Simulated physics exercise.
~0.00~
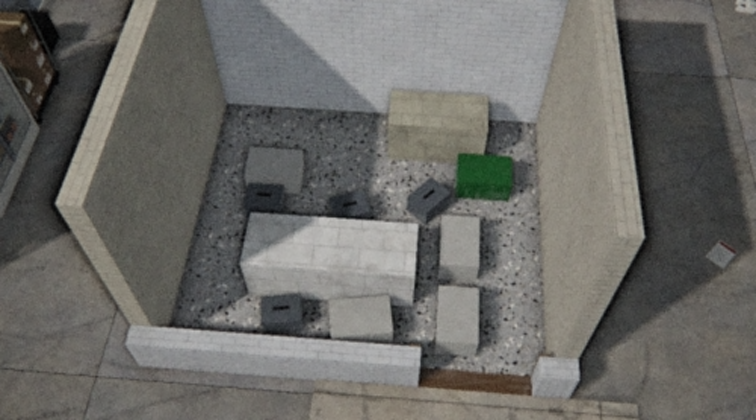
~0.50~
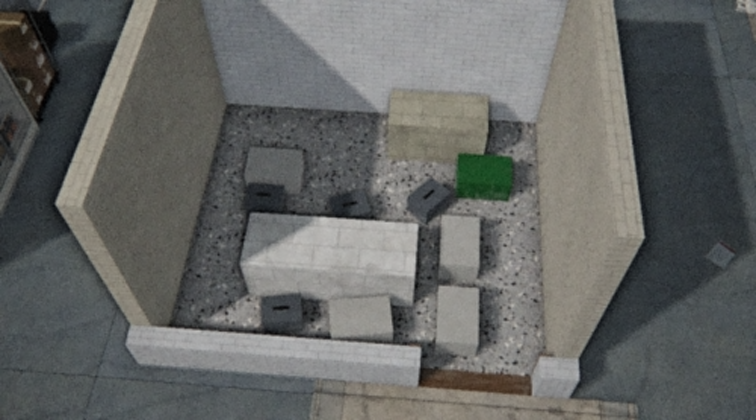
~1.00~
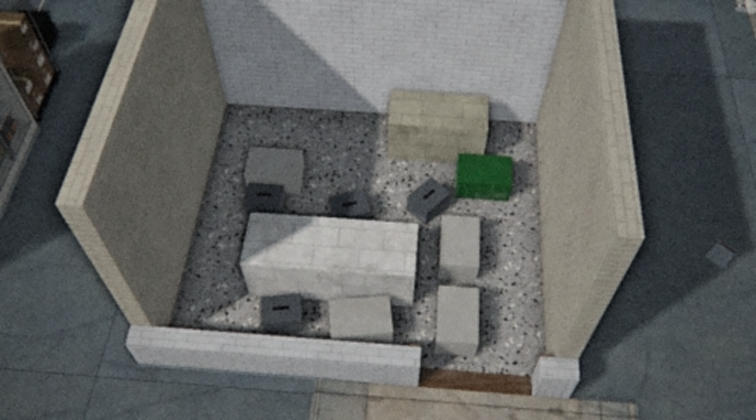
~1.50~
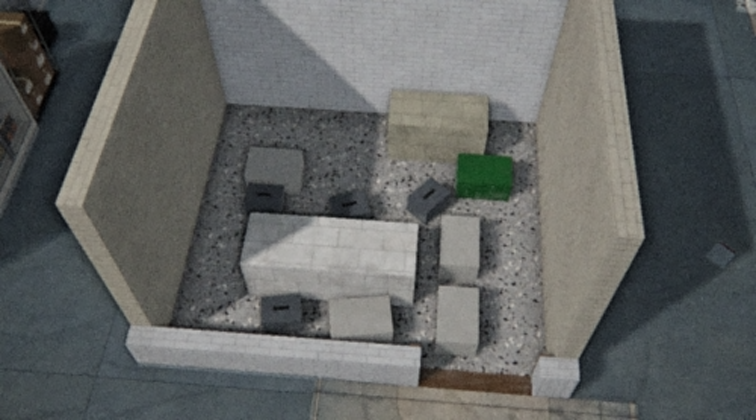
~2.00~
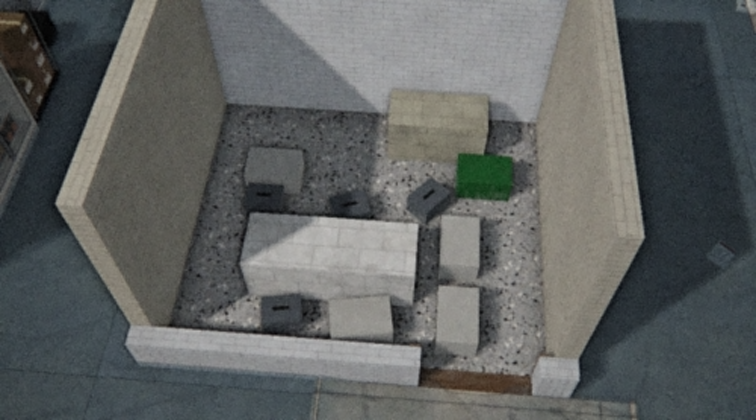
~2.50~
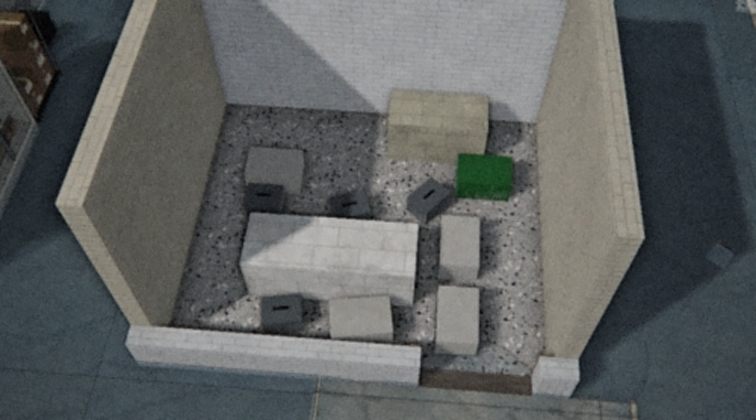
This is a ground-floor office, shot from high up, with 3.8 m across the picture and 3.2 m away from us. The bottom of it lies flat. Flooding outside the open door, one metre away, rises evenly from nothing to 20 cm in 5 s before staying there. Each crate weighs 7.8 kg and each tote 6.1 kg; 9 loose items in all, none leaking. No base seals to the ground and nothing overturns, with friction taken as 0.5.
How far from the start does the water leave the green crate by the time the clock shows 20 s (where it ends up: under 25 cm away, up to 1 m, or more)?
Looks like it will get pushed a long way.
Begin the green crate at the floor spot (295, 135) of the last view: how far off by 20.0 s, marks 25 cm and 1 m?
So it journeys a long way.
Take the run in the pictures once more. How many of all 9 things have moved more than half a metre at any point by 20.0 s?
Count: 9.
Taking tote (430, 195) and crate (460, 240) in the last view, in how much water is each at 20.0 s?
Around 18 cm and 18 cm.
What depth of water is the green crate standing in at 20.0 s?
Depth: About 17 cm.
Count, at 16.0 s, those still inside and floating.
Of them, 9.
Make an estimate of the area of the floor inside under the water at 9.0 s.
About 10.0 m2 is covered.
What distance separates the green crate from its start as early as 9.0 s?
Roughly 60 cm by then.
After 4.0 s the green crate is near (485, 169), 0.0 m from its start, aground; 0 afloat.
After 9.0 s the green crate is near (425, 171), 0.7 m from its start, afloat; 4 afloat.
After 16.0 s the green crate is near (292, 137), 2.2 m from its start, afloat; 9 afloat.
After 20.0 s the green crate is near (222, 225), 2.9 m from its start, afloat; 9 afloat.
